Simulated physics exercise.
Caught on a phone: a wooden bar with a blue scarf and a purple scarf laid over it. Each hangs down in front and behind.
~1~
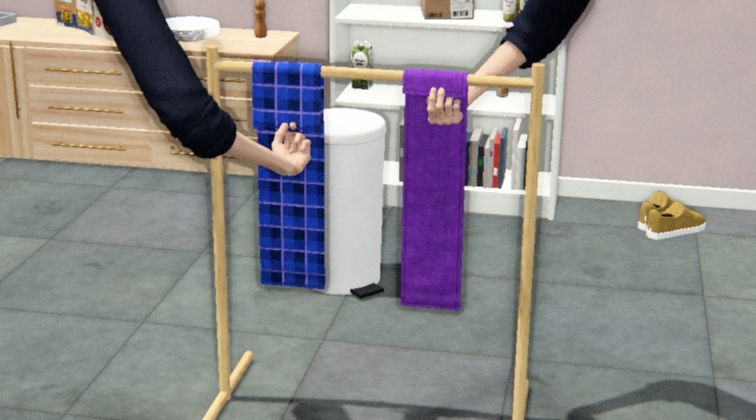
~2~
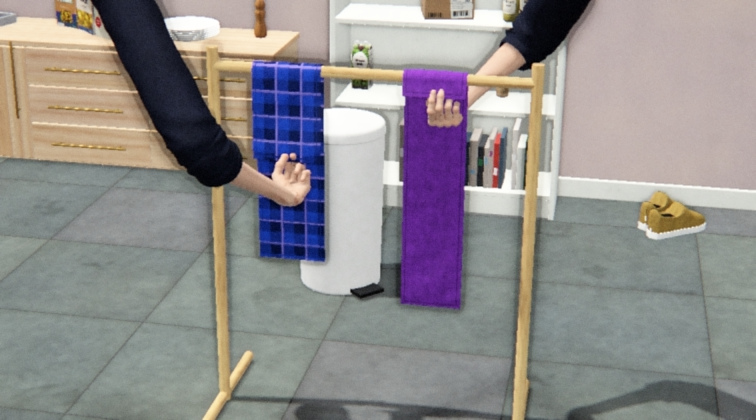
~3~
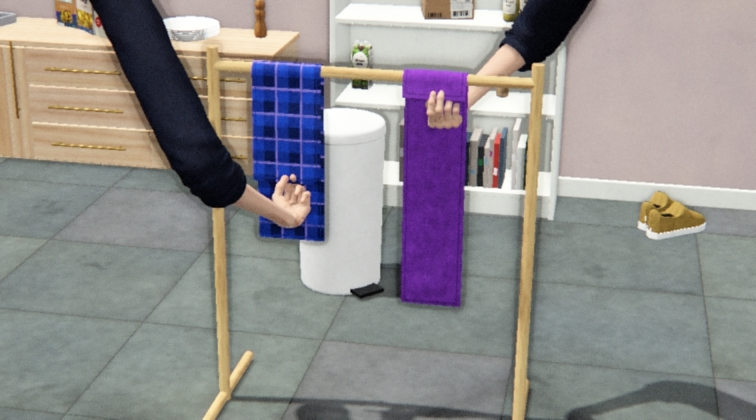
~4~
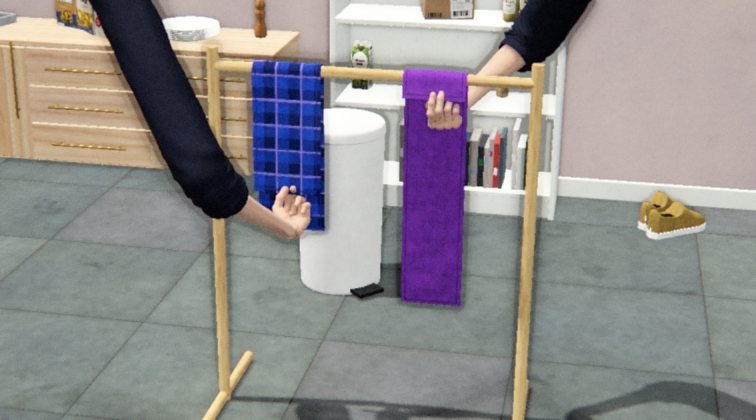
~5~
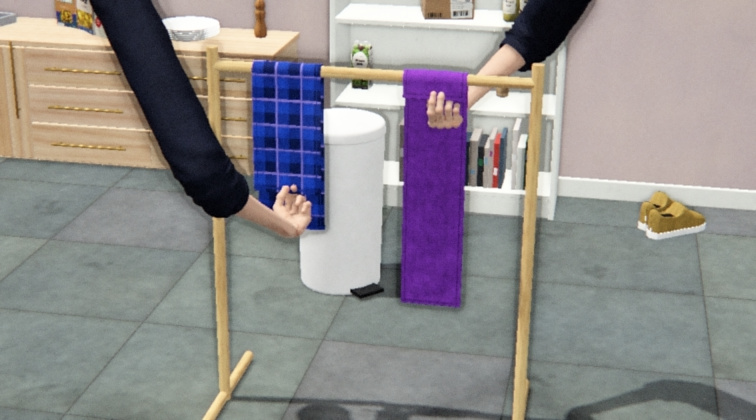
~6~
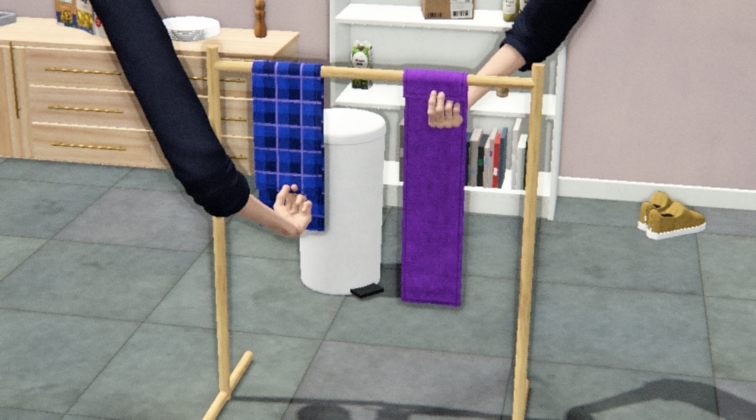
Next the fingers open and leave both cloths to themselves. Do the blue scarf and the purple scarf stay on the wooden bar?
In the end the blue scarf stays on. The purple scarf slips to the floor.
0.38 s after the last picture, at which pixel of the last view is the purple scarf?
By then it is at (431, 300).
Then, 0.38 s later than the last view, blue scarf at rest on the rail; purple scarf clear of the rail and dropping near (431, 300).
Then, 0.68 s later than the last view, blue scarf at rest on the rail; purple scarf in a heap on the floor.
Finally, blue scarf at rest on the rail; purple scarf in a heap on the floor. The blue scarf hangs there and the purple scarf is pulled off by its long side.
